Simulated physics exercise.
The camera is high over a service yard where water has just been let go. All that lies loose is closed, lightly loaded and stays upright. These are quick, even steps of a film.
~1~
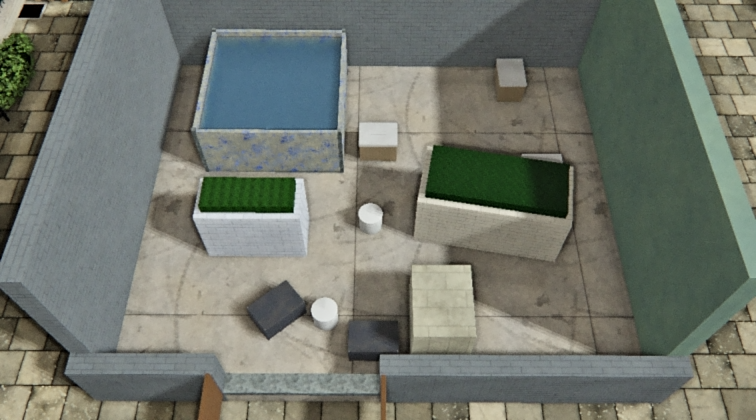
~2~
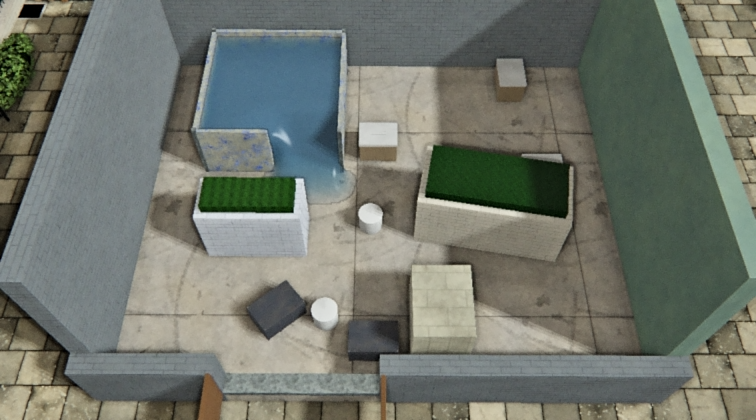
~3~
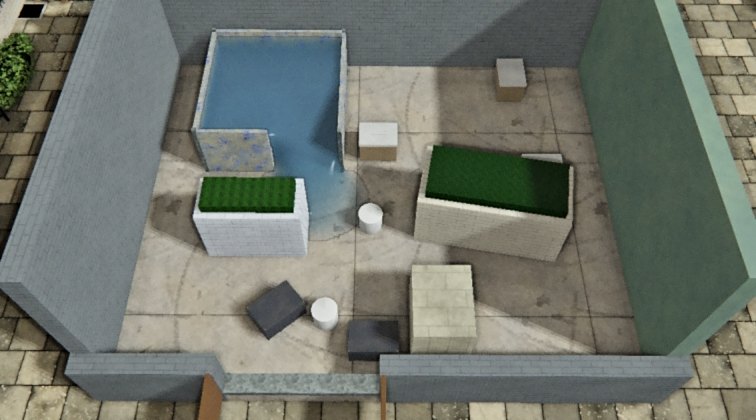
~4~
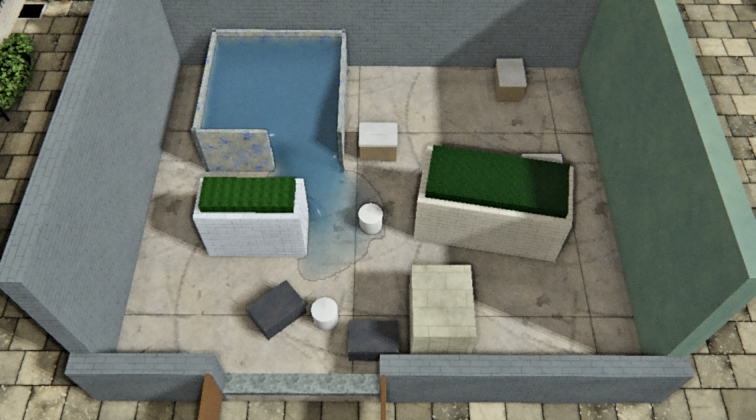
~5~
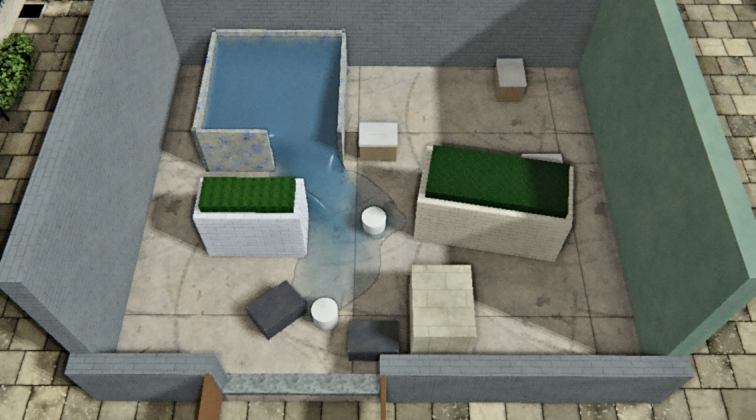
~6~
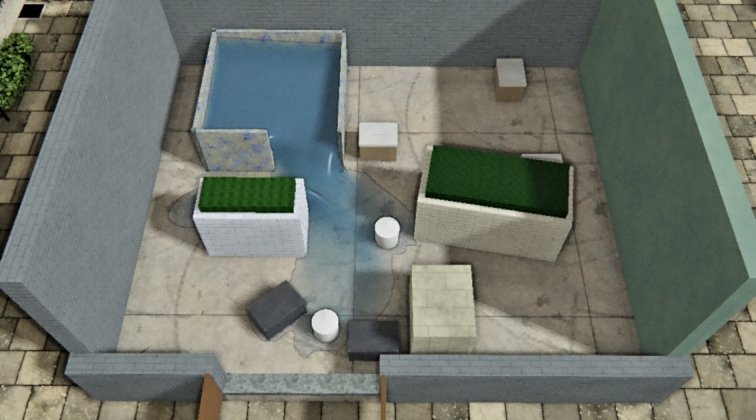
In a walled, paved yard seen from above, a raised pool stands near planters, blocks and two white pails. Part of the pool's front wall disappears and water spreads across the paving toward the front, past the nearer planter. The middle pail shifts slightly right and forward, while the front one barely moves.
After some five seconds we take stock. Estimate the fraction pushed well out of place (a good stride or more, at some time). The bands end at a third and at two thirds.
That comes to one to two thirds.
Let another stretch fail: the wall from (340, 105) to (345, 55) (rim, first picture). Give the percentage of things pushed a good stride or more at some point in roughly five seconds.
Near 40 in a hundred.
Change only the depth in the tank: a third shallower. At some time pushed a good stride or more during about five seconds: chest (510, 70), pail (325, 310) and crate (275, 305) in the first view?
One after the other: Not that far, that far or more, short of that.
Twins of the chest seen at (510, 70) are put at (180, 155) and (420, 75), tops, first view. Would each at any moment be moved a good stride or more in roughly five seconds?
In that order: Yes, short of that.
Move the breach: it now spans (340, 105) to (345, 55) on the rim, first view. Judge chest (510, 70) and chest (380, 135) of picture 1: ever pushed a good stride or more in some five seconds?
As listed: Moved that far, moved that far.
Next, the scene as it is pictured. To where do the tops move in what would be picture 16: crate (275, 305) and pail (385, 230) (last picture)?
Near (232, 325) and (622, 271).
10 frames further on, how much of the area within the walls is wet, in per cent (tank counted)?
Roughly 55 per cent.
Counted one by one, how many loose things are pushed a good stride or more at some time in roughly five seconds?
I count 4.
A moment on, 2 of 7 are well off their spots; 1 afloat.
Next, 4 of 7 are well off their spots; 1 afloat.
Later, 4 of 7 are well off their spots; 1 afloat.
In the end, 3 of 7 are well off their spots, and 4 have been at some point; 1 afloat.
